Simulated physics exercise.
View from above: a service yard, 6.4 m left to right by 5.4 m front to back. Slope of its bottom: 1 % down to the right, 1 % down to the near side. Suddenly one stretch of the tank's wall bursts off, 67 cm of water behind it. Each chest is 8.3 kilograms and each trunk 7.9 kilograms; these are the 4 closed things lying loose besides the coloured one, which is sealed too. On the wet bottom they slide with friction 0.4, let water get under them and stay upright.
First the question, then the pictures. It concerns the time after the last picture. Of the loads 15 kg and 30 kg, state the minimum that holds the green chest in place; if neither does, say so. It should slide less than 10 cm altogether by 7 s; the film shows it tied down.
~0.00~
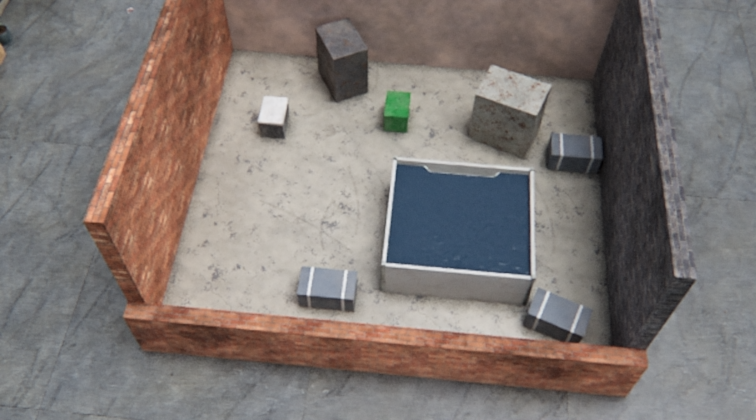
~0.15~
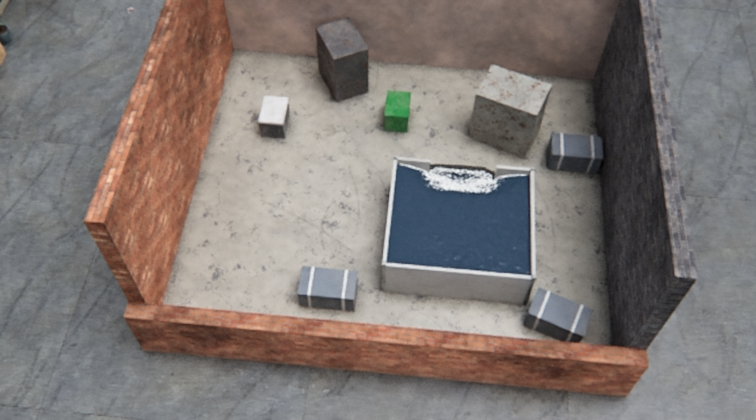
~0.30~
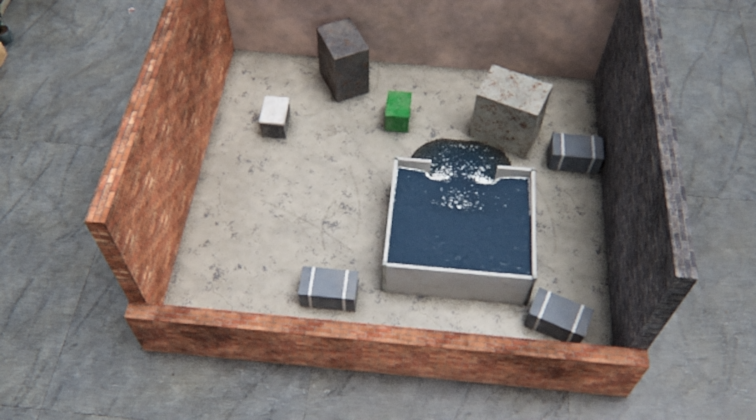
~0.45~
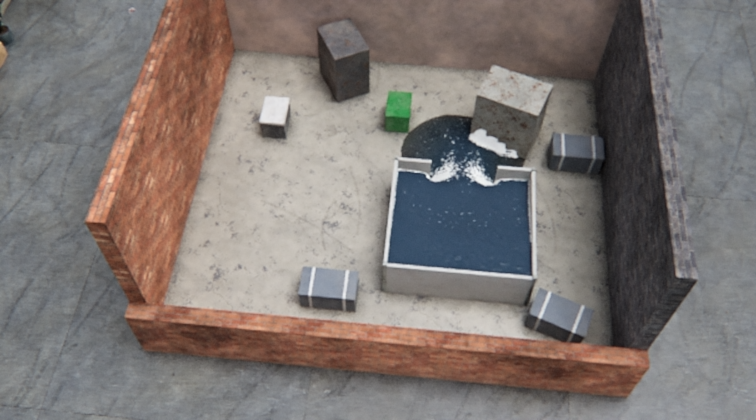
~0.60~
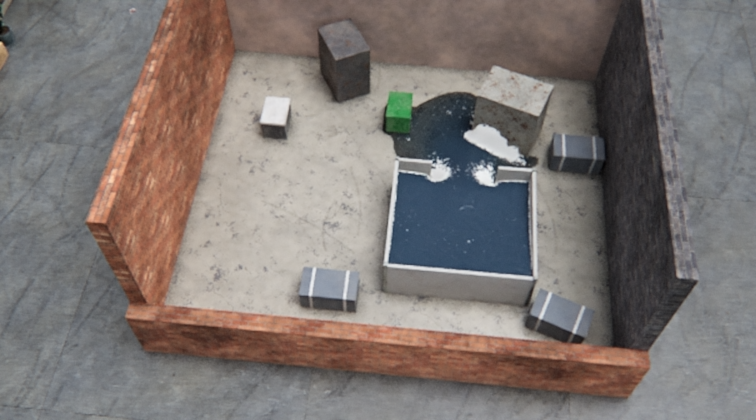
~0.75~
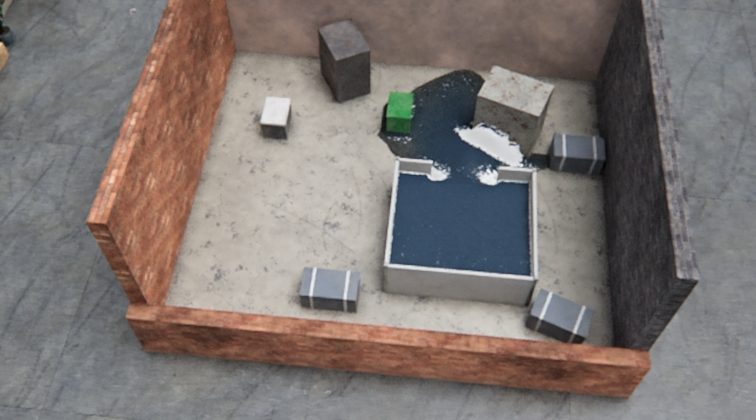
Minimum: Neither holds it.
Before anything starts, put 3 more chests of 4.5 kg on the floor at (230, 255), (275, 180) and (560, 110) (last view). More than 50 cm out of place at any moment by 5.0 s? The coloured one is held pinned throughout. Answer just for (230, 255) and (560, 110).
First one stayed within, second went beyond.
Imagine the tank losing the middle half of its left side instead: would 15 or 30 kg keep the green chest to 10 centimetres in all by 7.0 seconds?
In that case, even the light one works.
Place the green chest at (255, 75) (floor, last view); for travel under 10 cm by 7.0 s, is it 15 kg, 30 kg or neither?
Lab note - result: Lighter mass suffices.
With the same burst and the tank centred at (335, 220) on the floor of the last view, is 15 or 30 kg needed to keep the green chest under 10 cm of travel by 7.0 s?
Well, in that case even the heavier fails.
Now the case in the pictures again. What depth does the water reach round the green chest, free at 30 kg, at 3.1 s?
6 cm, roughly.
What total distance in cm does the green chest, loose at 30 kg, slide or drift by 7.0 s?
It covers some 250 cm altogether.
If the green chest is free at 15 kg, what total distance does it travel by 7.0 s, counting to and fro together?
Some 450 cm in all.
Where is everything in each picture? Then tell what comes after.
The green chest at (397, 104), on the bottom; 3.5 m2 under water; 0 of 5 have shifted, in the first picture.
The green chest at (398, 103), on the bottom; water covers 4.1 m2; 0 of 5 have shifted, in the second picture.
The green chest at (399, 104) rests on the ground; 4.9 m2 under water; 0 of 5 have shifted, in the third picture.
The green chest at (399, 104) rests on the ground; 5.6 m2 under water; 0 of 5 have shifted, in the fourth picture.
The green chest at (400, 104), on the bottom; 6.3 m2 under water; 0 of 5 have shifted, in the fifth picture.
The green chest at (400, 104), on the bottom; water covers 7.0 m2; 0 of 5 have shifted, in the sixth picture.
After 1.4 s the green chest would be 51 cm from its start with 15 kg and 20 cm from its start with 30 kg; 7 cm of water round it then.
After 3.1 s the green chest would be 138 cm from its start with 15 kg and 118 cm from its start with 30 kg; 6 cm of water round it then.
After 4.9 s the green chest would be 305 cm from its start with 15 kg and 192 cm from its start with 30 kg; 5 cm of water round it then.
After 7.0 s the green chest would be 368 cm from its start with 15 kg and 192 cm from its start with 30 kg; 3 cm of water round it then.
